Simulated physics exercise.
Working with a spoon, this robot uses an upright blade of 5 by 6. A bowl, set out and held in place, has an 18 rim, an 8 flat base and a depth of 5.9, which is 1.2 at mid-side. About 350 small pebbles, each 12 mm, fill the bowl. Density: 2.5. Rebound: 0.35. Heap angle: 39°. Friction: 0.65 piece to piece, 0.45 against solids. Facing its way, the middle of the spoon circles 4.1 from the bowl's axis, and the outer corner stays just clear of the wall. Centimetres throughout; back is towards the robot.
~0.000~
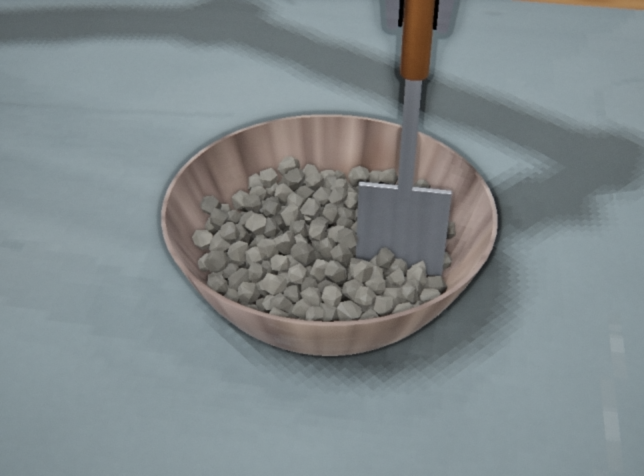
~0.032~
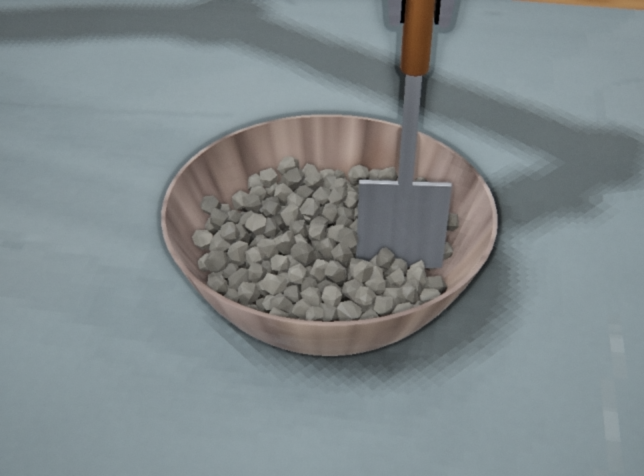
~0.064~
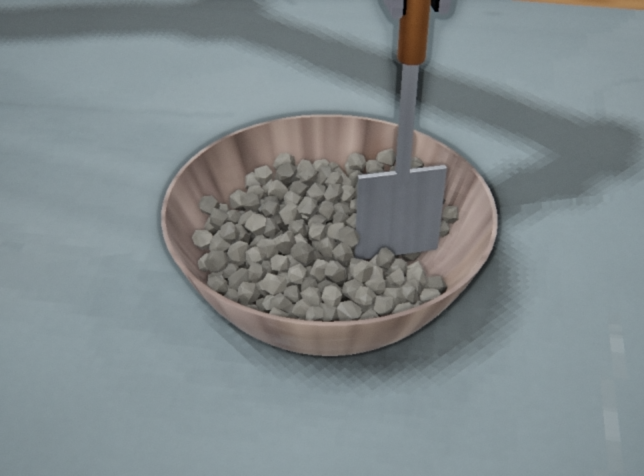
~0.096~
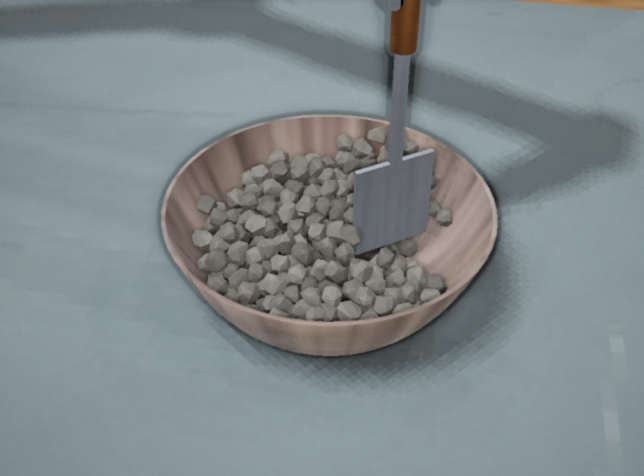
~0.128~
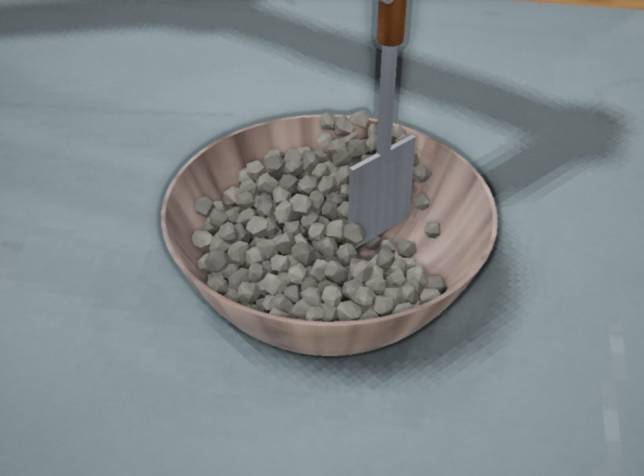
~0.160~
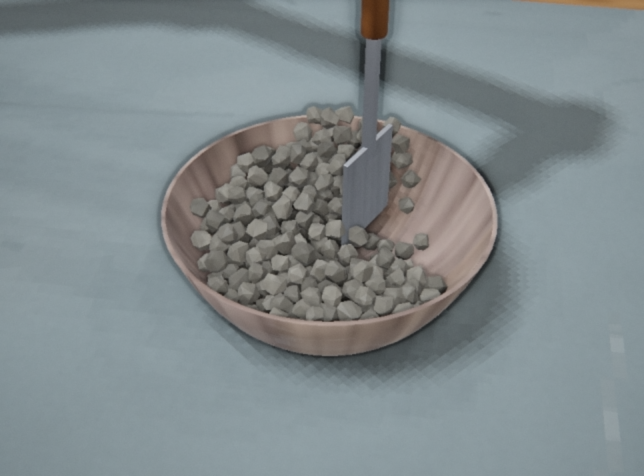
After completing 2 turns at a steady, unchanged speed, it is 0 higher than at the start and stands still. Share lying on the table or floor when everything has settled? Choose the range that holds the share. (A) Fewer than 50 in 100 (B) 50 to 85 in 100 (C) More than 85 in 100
(A) Fewer than 50 in 100.
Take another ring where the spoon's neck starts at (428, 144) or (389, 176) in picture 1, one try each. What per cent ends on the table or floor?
35 and 30 %.
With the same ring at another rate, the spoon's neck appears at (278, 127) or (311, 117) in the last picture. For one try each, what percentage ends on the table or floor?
It comes to roughly 70 per cent and then 65 per cent.
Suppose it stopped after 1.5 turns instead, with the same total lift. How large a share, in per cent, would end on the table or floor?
Roughly 35 percent would end up there.
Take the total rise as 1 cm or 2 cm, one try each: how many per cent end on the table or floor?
Estimates: 40 % then 35 %.
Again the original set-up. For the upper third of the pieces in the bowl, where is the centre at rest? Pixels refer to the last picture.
Near (409, 197).
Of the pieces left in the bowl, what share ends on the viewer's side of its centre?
About 25 per cent.
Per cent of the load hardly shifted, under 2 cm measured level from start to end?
Near 5 per cent of the pieces.
After 0.71 s, 324° round, highest piece 8 above the table; 275 in the bowl, 64 on the table or floor, 10 in flight or on the tool.
After 1.26 s, 222° round, highest piece 8 above the table; 231 in the bowl, 115 on the table or floor, 3 in flight or on the tool.
After 1.74 s, 0° round, highest piece 7 above the table; 207 in the bowl, 142 on the table or floor.
After 2.44 s, 0° round, highest piece 7 above the table; 207 in the bowl, 142 on the table or floor.
At rest, 207 in the bowl, 142 on the table or floor. That is 41 % on the table or floor.
